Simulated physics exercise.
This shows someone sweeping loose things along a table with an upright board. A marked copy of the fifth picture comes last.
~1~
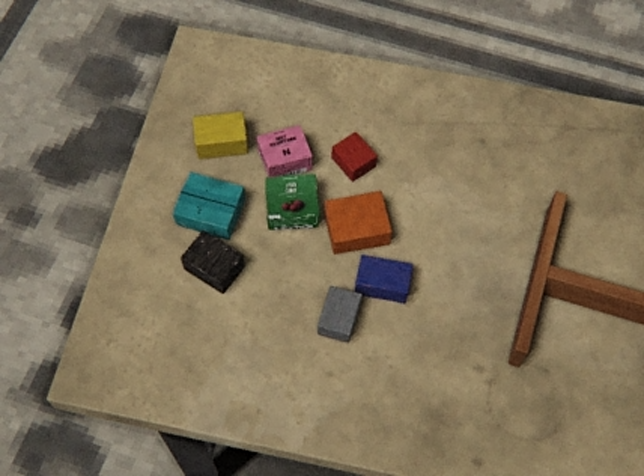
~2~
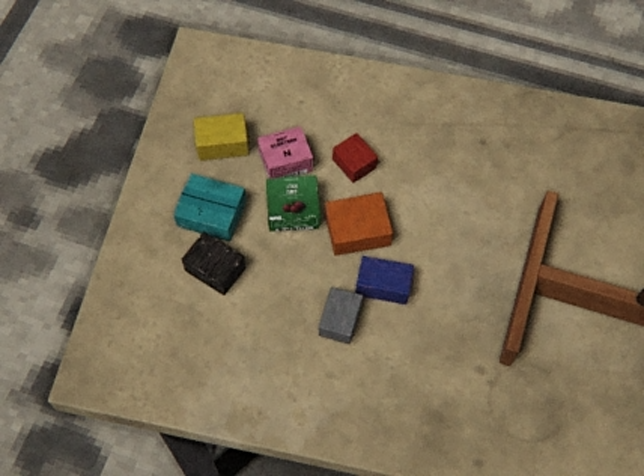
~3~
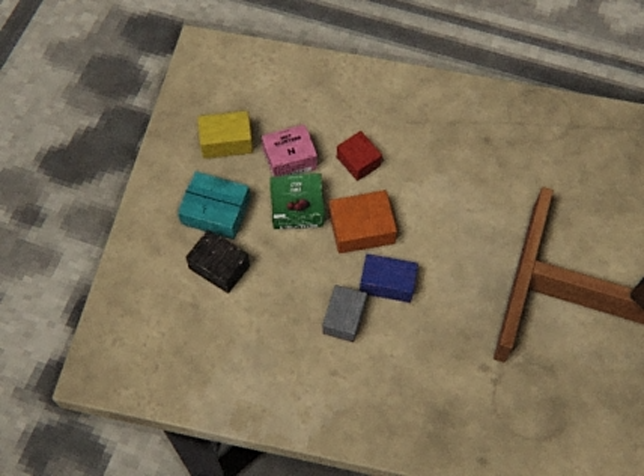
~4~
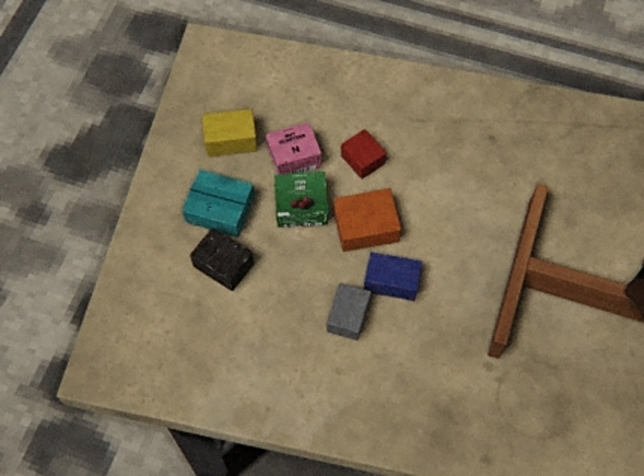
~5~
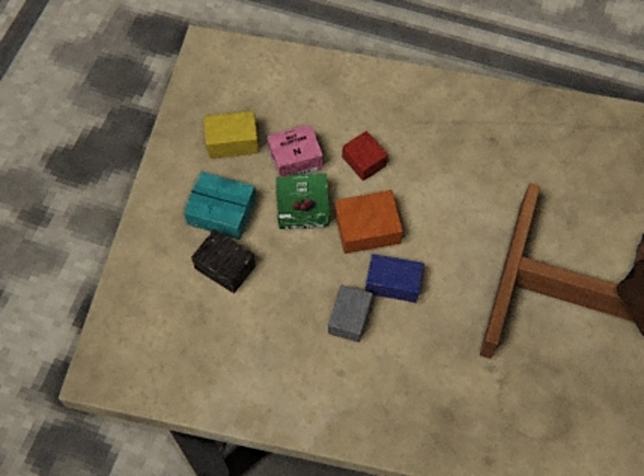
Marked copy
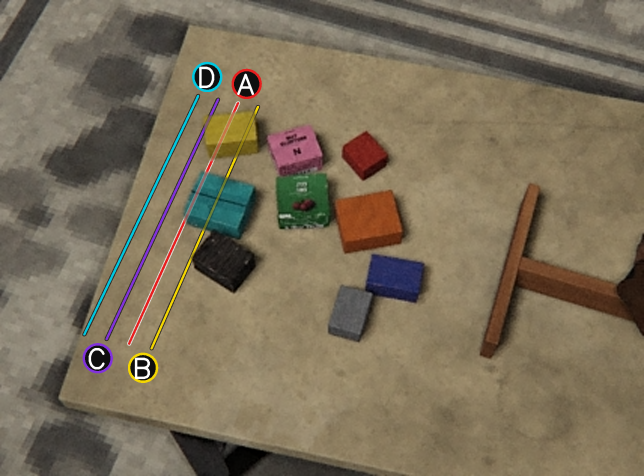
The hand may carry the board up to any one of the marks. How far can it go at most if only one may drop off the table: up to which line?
Up to line B.
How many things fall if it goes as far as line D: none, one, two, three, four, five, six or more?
In all, six or more.
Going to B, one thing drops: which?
The turquoise box.
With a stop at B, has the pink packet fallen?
No.
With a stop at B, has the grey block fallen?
No.
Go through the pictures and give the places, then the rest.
The first frame shows board (543, 269); turquoise box (210, 206); pink packet (285, 153).
The second frame shows board (534, 268); grey block (341, 316).
The third frame shows board (528, 264); blue block (389, 278).
The fourth frame shows board (522, 260); orange block (367, 220).
The fifth frame shows board (514, 260); red block (365, 156); turquoise box (220, 205); pink packet (295, 153).
On the marked copy, A at (187, 216); B at (208, 220); C at (166, 212); D at (145, 207).
Following B. Soon after the start, board (403, 239); blue block (359, 270); yellow block (231, 135).
Later, board (292, 218); turquoise box (157, 196); green box (216, 186).
In the end, board (209, 202); turquoise box over the edge; green box (139, 170); one fallen.
As for the rest, A drops two; C drops four; D drops seven.
